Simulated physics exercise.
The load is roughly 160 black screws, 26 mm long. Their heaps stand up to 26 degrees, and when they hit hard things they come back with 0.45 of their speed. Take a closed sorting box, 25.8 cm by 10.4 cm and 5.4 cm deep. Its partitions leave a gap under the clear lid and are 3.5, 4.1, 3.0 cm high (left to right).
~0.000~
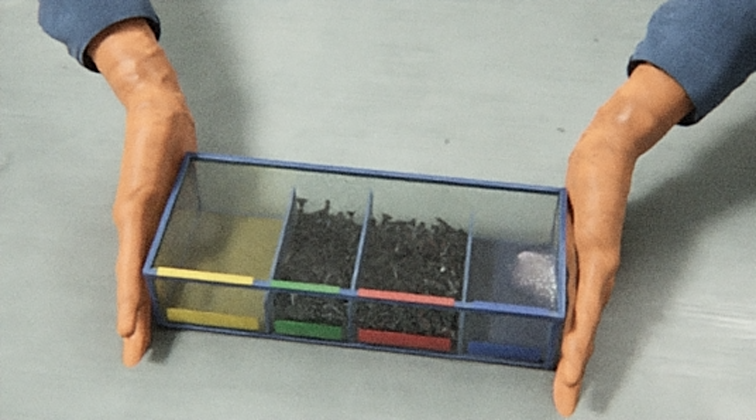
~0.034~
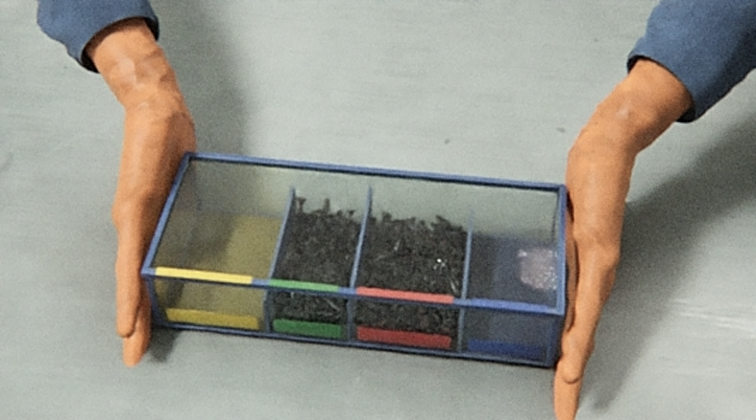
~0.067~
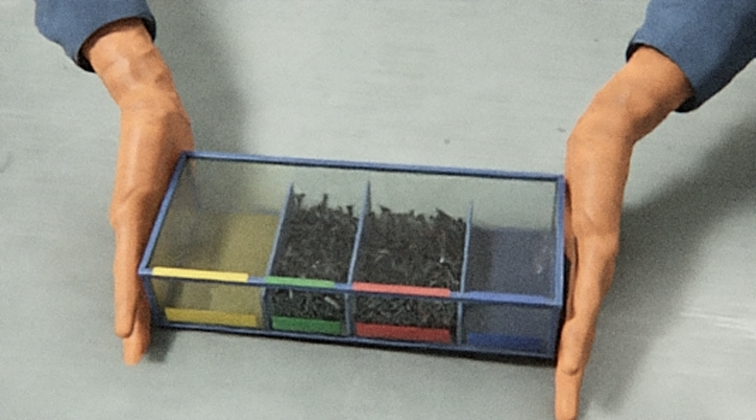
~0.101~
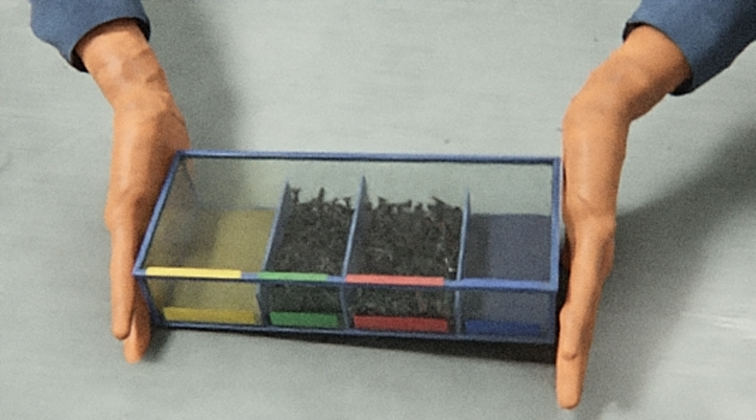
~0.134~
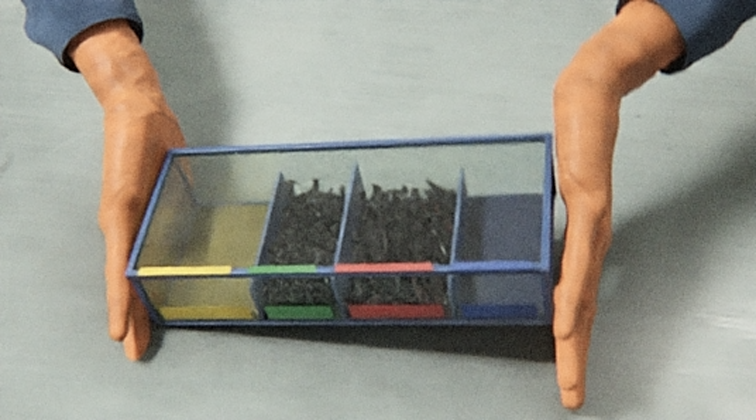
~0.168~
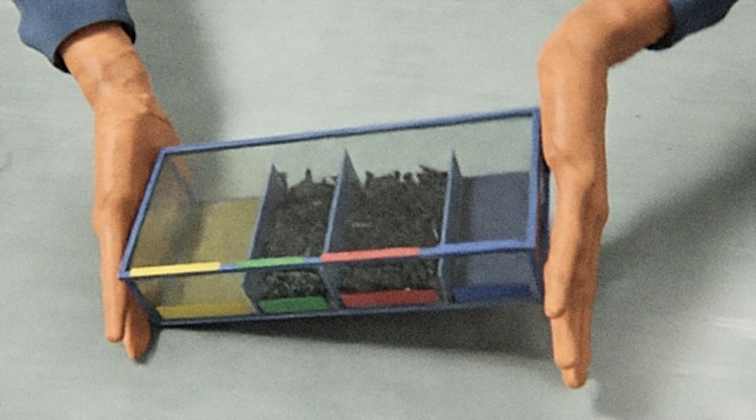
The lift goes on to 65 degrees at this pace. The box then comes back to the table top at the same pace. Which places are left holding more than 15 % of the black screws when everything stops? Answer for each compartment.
As I see it, red: Beats the threshold; blue: Fails to beat the threshold; green: Beats the threshold; yellow: Fails to beat the threshold.
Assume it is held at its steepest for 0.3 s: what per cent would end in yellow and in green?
In that case yellow keeps 5% and green keeps 45%.
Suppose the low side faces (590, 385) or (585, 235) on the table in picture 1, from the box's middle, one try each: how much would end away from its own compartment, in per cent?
Estimate: Some 15 % and some 10 % respectively.
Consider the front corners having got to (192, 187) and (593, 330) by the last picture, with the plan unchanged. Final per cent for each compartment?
Final per cent - red: 45; blue: 15; green: 40; yellow: 0.
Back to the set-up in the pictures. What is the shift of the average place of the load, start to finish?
Roughly 1.5 cm.
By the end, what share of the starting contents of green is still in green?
Some 90 percent.
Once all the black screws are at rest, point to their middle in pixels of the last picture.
Roughly (367, 279).
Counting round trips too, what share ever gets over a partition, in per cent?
About 5 %.
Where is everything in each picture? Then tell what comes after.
Box tilt 0 degrees, front corners at (150, 271) and (557, 314); red 55 %, green 45 %, in the first picture.
Box tilt 1 degrees, front corners at (149, 271) and (557, 311), in the second picture.
Box tilt 3 degrees, front corners at (146, 271) and (555, 302), in the third picture.
Box tilt 6 degrees, front corners at (141, 272) and (550, 287), lowest corner left front, in the fourth picture.
Box tilt 11 degrees, front corners at (133, 273) and (542, 266), lowest corner left front, in the fifth picture.
Box tilt 16 degrees, front corners at (126, 274) and (528, 244), lowest corner left front; red 55 %, green 45 %. The box's pace is about 150 degrees a second, in the sixth picture.
After 0.59 s, tilt 64 degrees; red 55 %, green 45 %.
After 0.88 s, tilt 26 degrees; red 50 %, green 45 %, yellow 5 %.
After 1.27 s, tilt 0 degrees; red 50 %, green 45 %, yellow 5 %.
By 1.6 s all is still; red 50 %, blue 0 %, green 45 %, yellow 5 %.
